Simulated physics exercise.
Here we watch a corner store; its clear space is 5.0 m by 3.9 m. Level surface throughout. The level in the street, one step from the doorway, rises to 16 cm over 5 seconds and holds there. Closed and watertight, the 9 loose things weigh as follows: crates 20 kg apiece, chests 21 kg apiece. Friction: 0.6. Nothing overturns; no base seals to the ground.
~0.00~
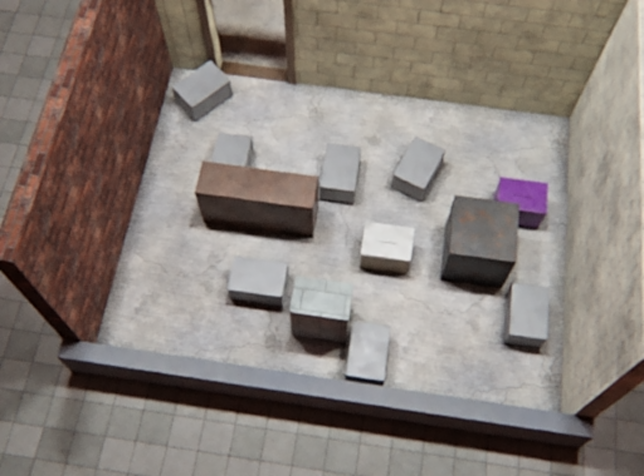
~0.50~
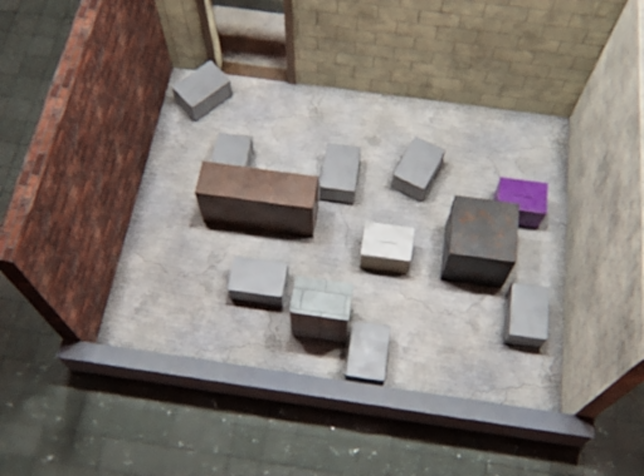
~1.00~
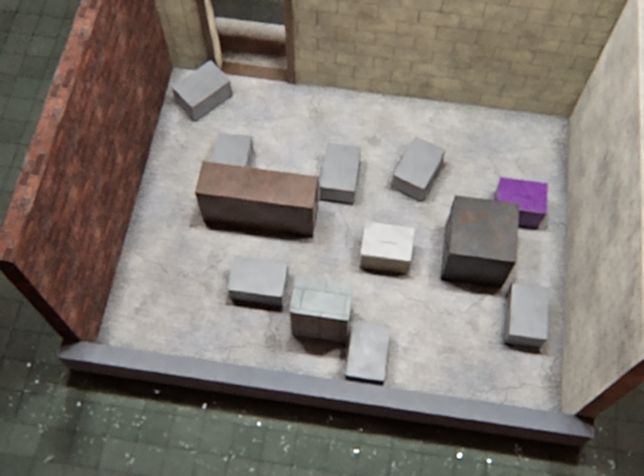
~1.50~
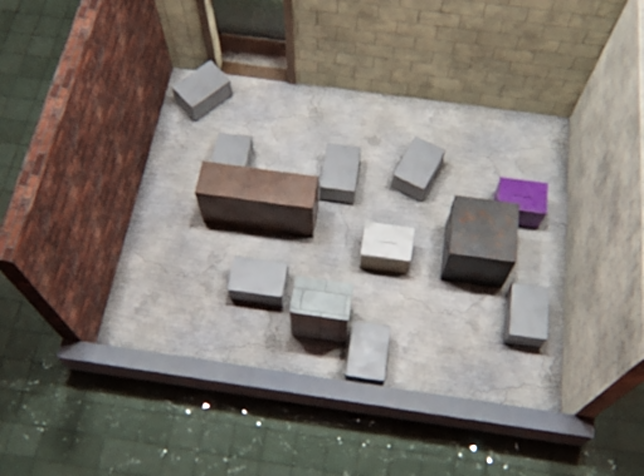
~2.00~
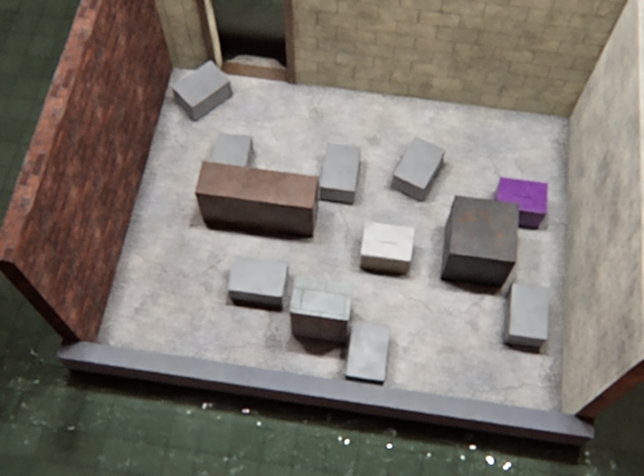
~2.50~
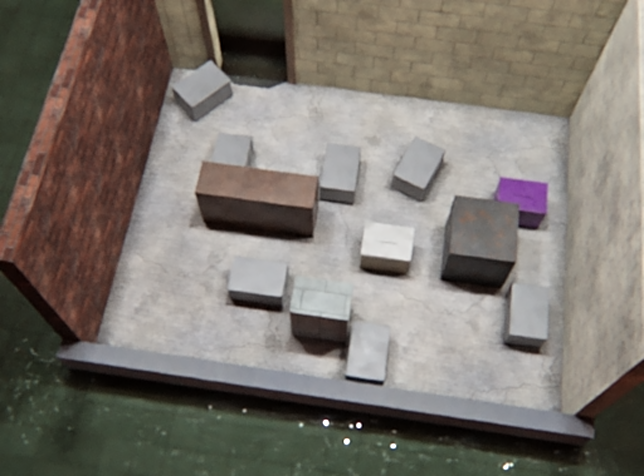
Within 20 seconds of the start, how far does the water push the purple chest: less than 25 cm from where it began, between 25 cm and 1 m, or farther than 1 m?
It ends close to where it began.
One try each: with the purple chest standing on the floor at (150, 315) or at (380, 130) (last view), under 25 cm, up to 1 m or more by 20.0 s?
First try it hardly moves at all, second try it hardly moves at all.
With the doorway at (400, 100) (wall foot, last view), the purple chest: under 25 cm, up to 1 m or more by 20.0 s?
Purple chest: No real movement.
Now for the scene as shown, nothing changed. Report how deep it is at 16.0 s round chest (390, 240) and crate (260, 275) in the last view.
First roughly 4 cm, second roughly 5 cm.
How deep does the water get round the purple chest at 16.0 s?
Roughly 6 cm at that moment.
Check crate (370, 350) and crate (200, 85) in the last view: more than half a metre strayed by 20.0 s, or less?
The first is smaller and the second greater.
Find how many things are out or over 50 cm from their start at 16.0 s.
The number by then is 2.
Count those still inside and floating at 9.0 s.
At that instant the tally stands at 0.
After 4.0 s the purple chest is near (523, 195), 0.0 m from its start, aground; 0 afloat.
After 9.0 s the purple chest is near (523, 195), 0.0 m from its start, aground; 0 afloat.
After 16.0 s the purple chest is near (523, 195), 0.0 m from its start, aground; 1 afloat.
After 20.0 s the purple chest is near (523, 195), 0.0 m from its start, aground; 1 afloat.
